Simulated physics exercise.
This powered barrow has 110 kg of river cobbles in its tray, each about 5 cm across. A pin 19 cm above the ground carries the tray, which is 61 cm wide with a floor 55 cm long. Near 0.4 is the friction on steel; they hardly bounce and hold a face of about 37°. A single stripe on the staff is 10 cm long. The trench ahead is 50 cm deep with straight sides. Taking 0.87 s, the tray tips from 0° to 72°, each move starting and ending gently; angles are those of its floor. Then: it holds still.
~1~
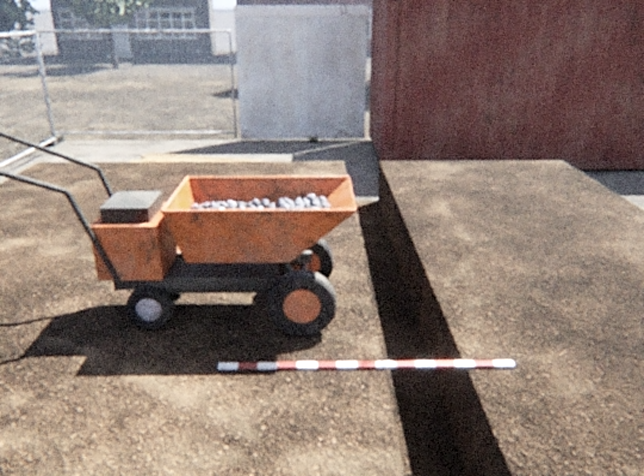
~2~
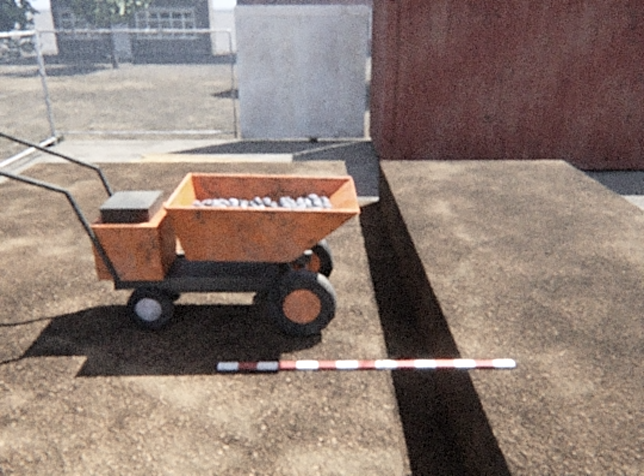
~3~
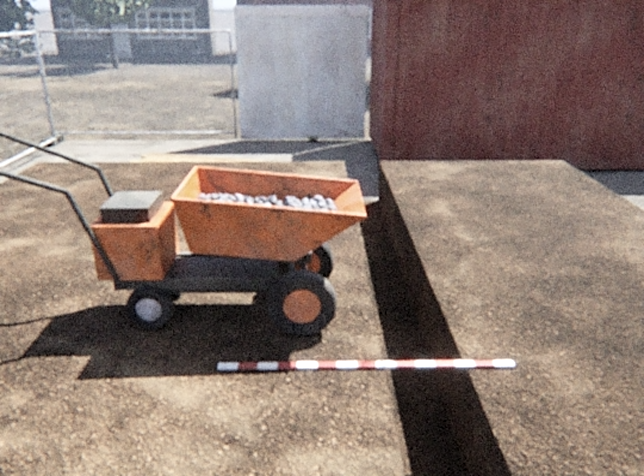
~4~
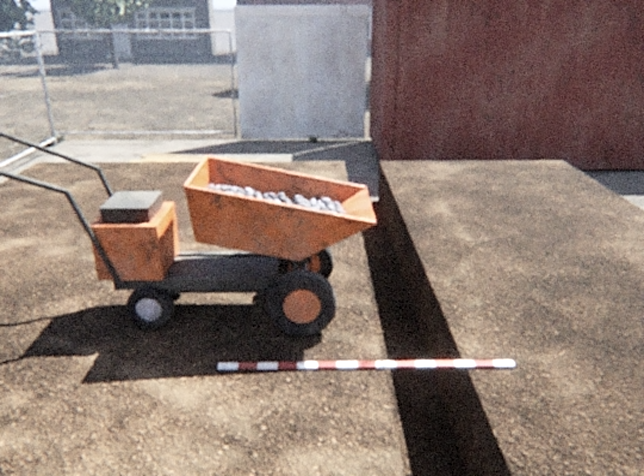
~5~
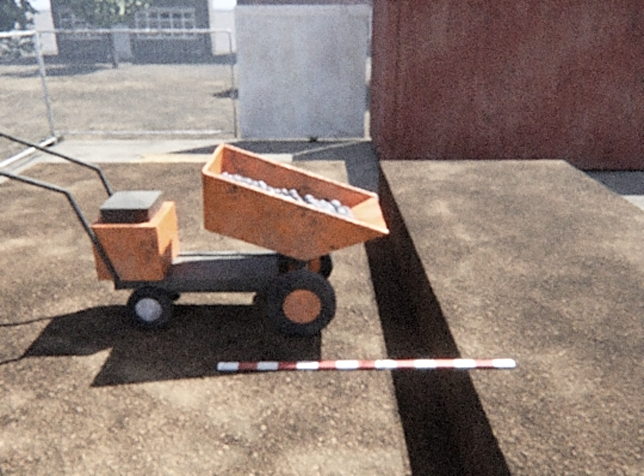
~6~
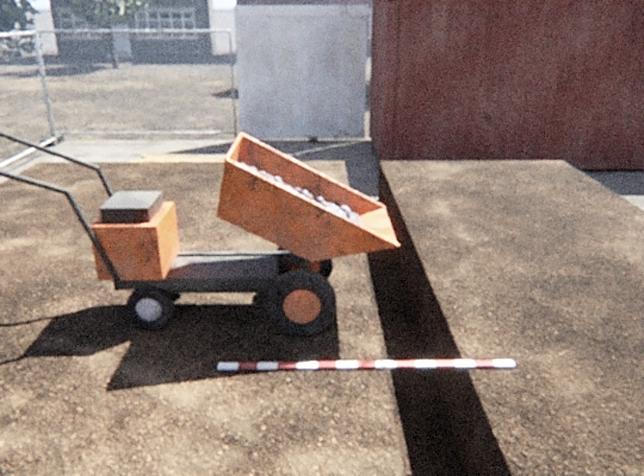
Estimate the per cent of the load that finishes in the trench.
Roughly 67 percent.
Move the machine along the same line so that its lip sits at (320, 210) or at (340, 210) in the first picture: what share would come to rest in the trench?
About 100 per cent first, then about 90 per cent.
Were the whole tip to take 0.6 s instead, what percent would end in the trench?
Then some 55 per cent would.
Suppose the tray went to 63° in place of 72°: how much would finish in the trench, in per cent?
It would be close to 55 percent.
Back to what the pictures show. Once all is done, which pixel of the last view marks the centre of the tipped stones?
(426, 368).
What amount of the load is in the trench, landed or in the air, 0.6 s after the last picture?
Roughly 25 percent of the load.
Then, 0.3 s after the last picture the floor is at 61°, 100 % in the tray; the foremost stones are at (396, 268).
Then, 0.6 s after the last picture the floor is at 72°, 64 % in the tray, 27 % in the trench, 9 % past the trench; the foremost stones are at (470, 309).
Then, 1.0 s after the last picture the floor is at 72°, 9 % in the tray, 58 % in the trench, 34 % past the trench; the foremost stones are at (577, 320).
Then, 2.9 s after the last picture the floor is at 72°, 0 % in the tray, 67 % in the trench, 33 % past the trench; the foremost stones are past the picture's edge.
